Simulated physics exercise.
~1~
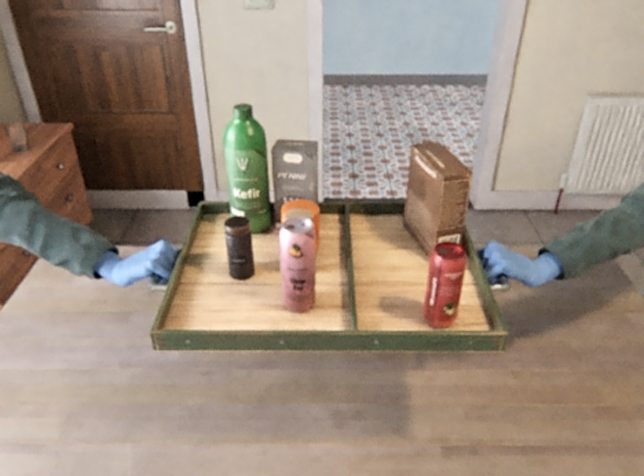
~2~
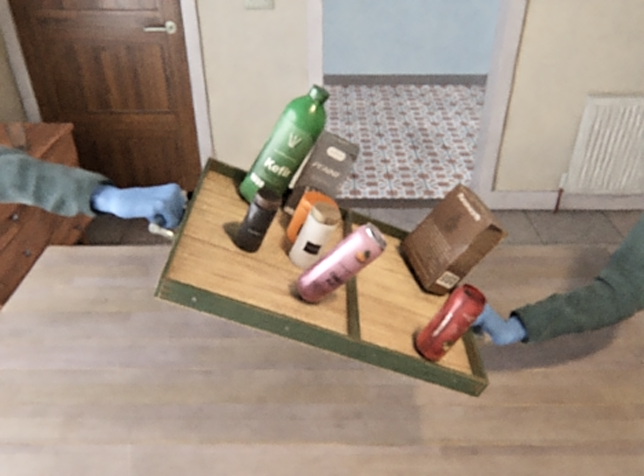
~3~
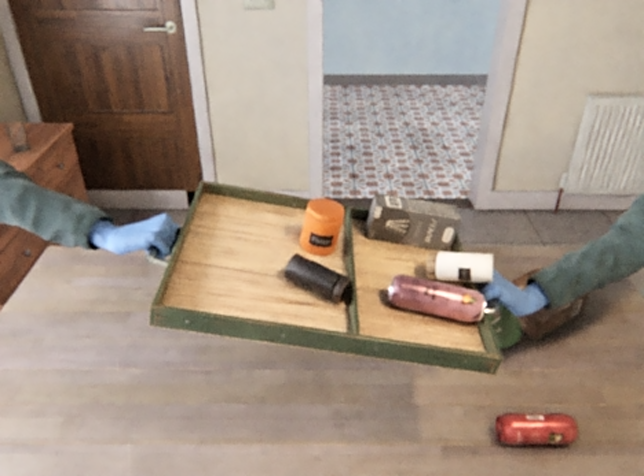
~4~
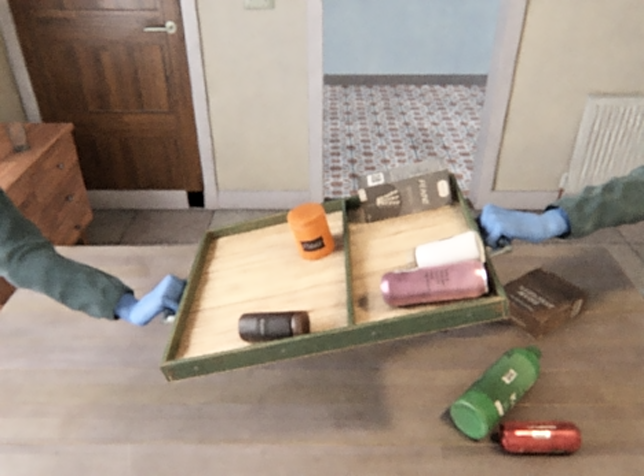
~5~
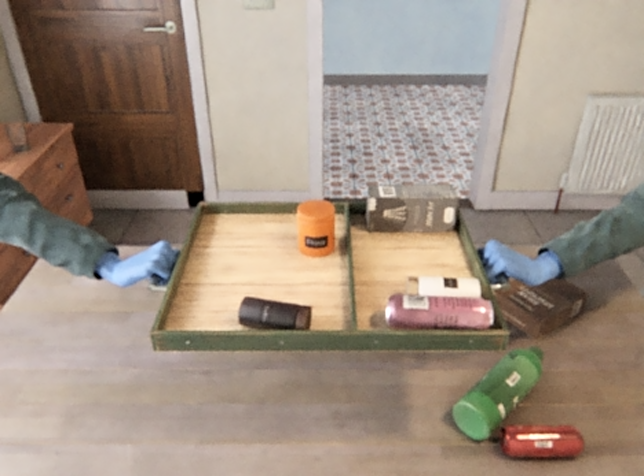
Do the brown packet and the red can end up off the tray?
Yes, both the brown packet and the red can end up off the tray, lying on the table to the right.
